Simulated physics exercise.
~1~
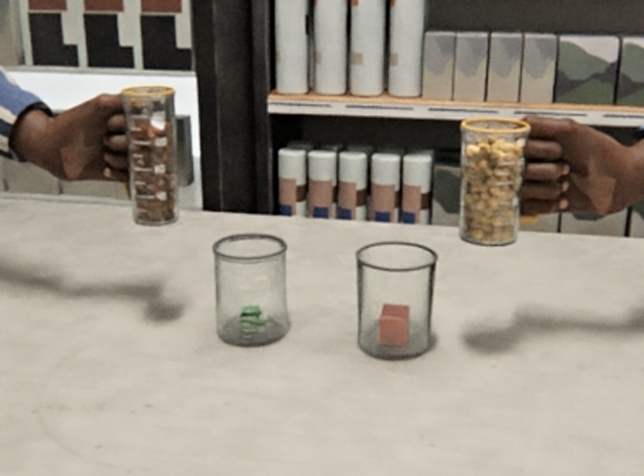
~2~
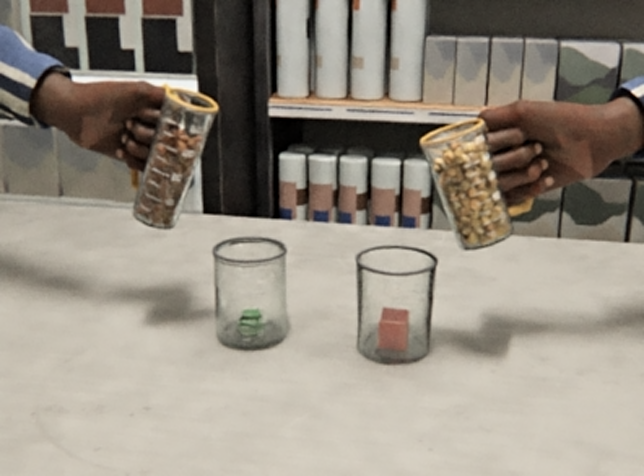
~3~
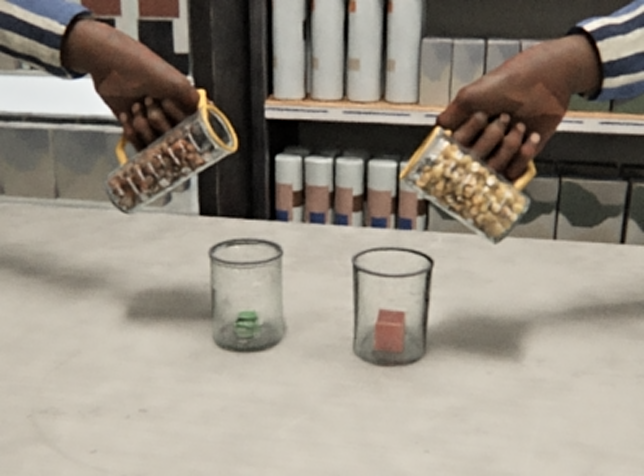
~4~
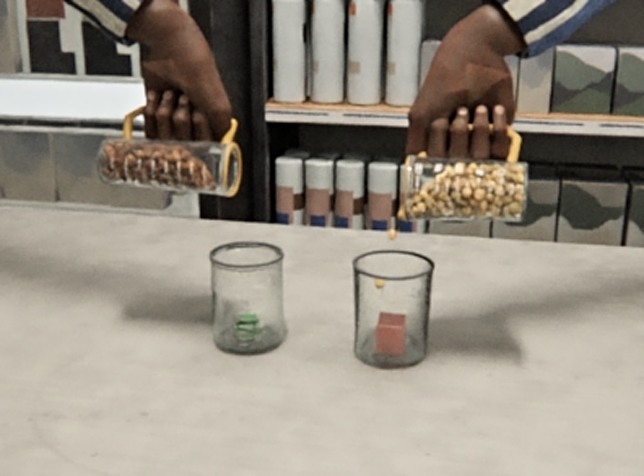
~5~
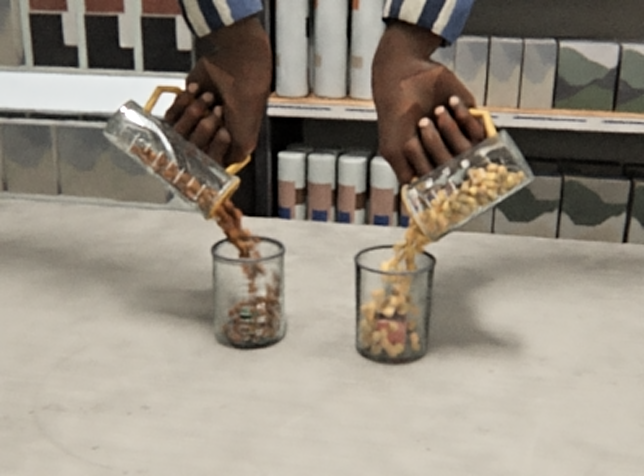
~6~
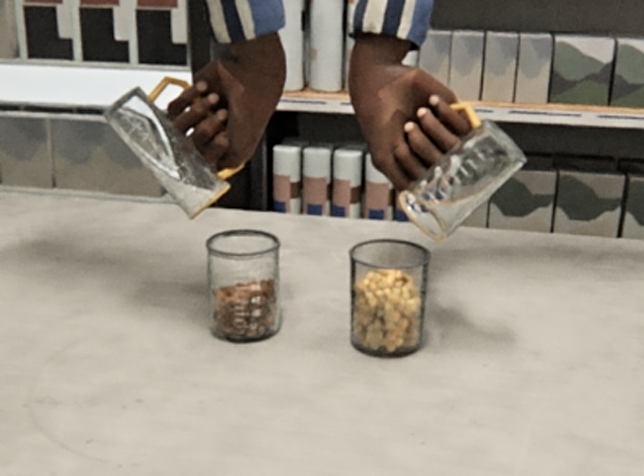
The clip opens on two clear containers on a pale table, a small green object in the left one and a reddish block in the right, while two hands hold up clear, yellow-rimmed cups of reddish-brown pieces and pale yellow pieces. The hands tilt the cups inward until they lie on their sides. A few yellow pieces drop first into the right container. Tipped further, both cups pour steadily, and the pieces pile around the objects. Finally the emptied cups hang mouth-down above the left container, about half full, and the fuller right one, with both objects buried.
